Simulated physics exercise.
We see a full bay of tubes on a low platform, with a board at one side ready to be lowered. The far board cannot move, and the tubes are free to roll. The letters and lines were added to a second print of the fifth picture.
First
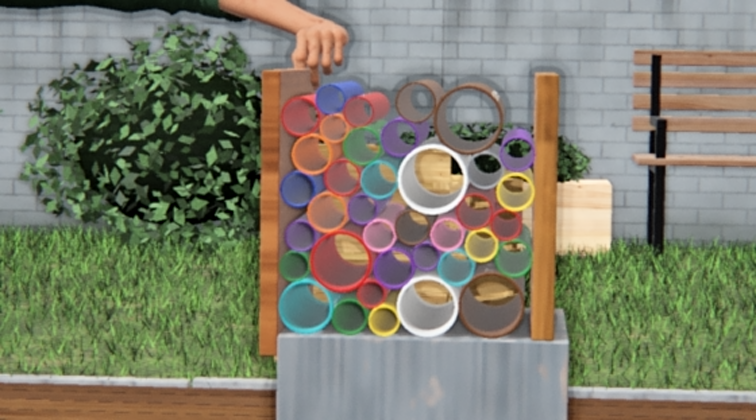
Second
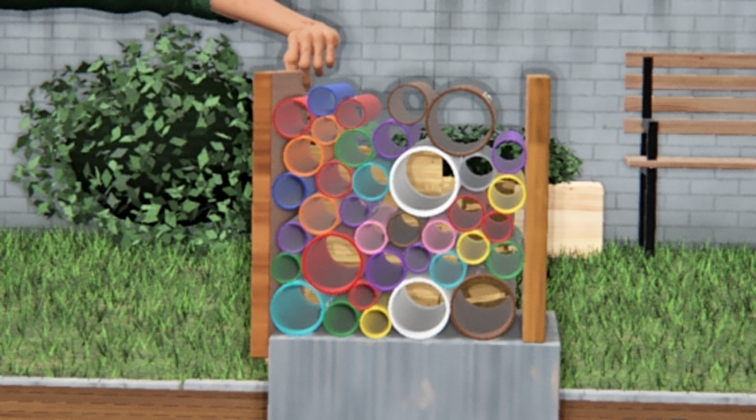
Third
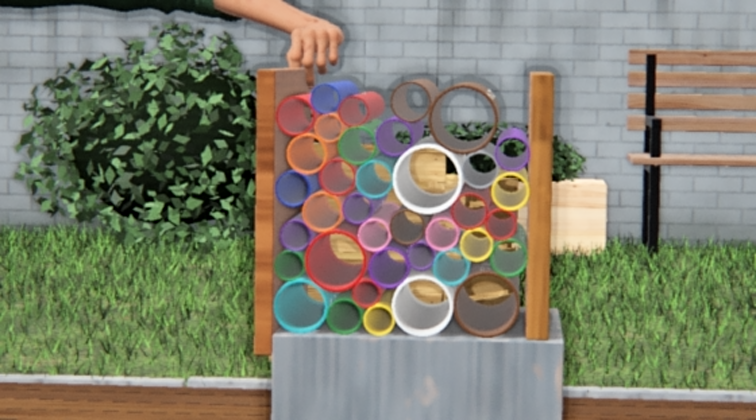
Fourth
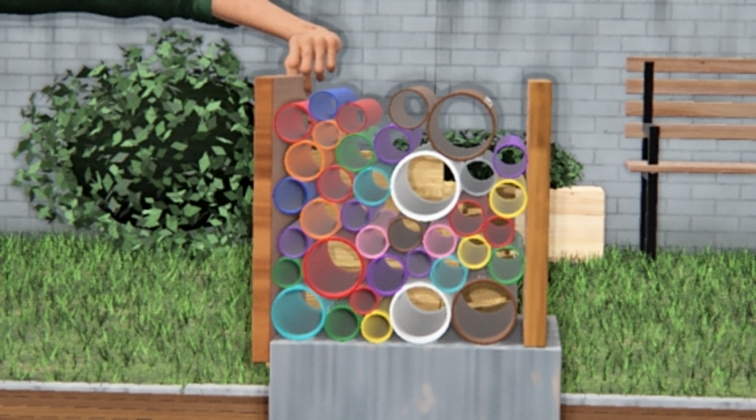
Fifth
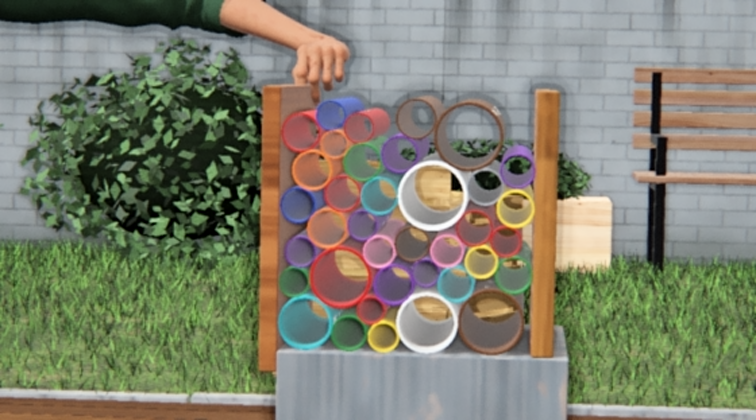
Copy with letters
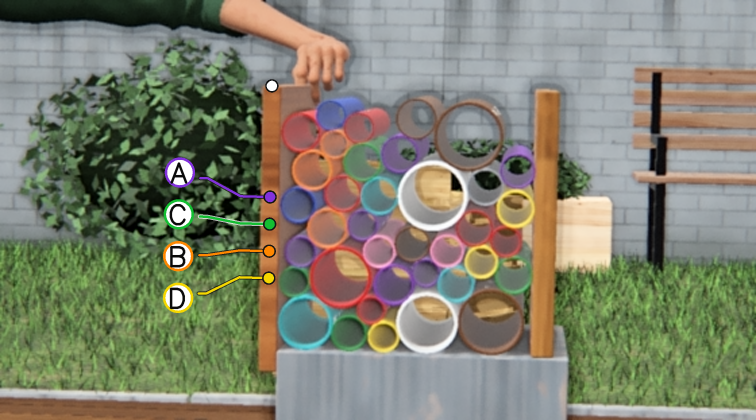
In a garden with grass, a bush and a bench before a grey brick wall, colourful tubes sit stacked between wooden boards on a grey platform. A hand rests at the top left of the stack throughout, while the whole view shifts slightly back and forth and the tubes keep their arrangement.
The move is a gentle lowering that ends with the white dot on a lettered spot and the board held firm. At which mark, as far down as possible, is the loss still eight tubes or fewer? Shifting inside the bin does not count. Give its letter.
No lower than B.
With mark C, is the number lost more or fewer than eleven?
Fewer than eleven.
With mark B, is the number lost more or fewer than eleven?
Fewer than eleven.
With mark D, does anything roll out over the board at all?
At D: Yes.
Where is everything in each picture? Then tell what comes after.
The first frame shows a red tube (301, 117); a brown tube (416, 103); side board (290, 202).
The second frame shows side board (281, 204); a turquoise tube (298, 309).
The third frame shows a red tube (367, 294); a purple tube (296, 235).
The fourth frame shows an orange tube (321, 219); a blue tube (291, 196).
The fifth frame shows an orange tube (313, 171); a red tube (301, 132); a brown tube (416, 119).
On the marked copy, A at (270, 197); B at (269, 251); C at (270, 224); D at (269, 278); the white dot at (272, 86).
With B. Early on, top of the board (281, 162).
Further on, top of the board (279, 247).
At the end, top of the board (279, 251), six out over the board.
As for the rest, A one out over the board; C two out over the board; D more than eight out over the board.
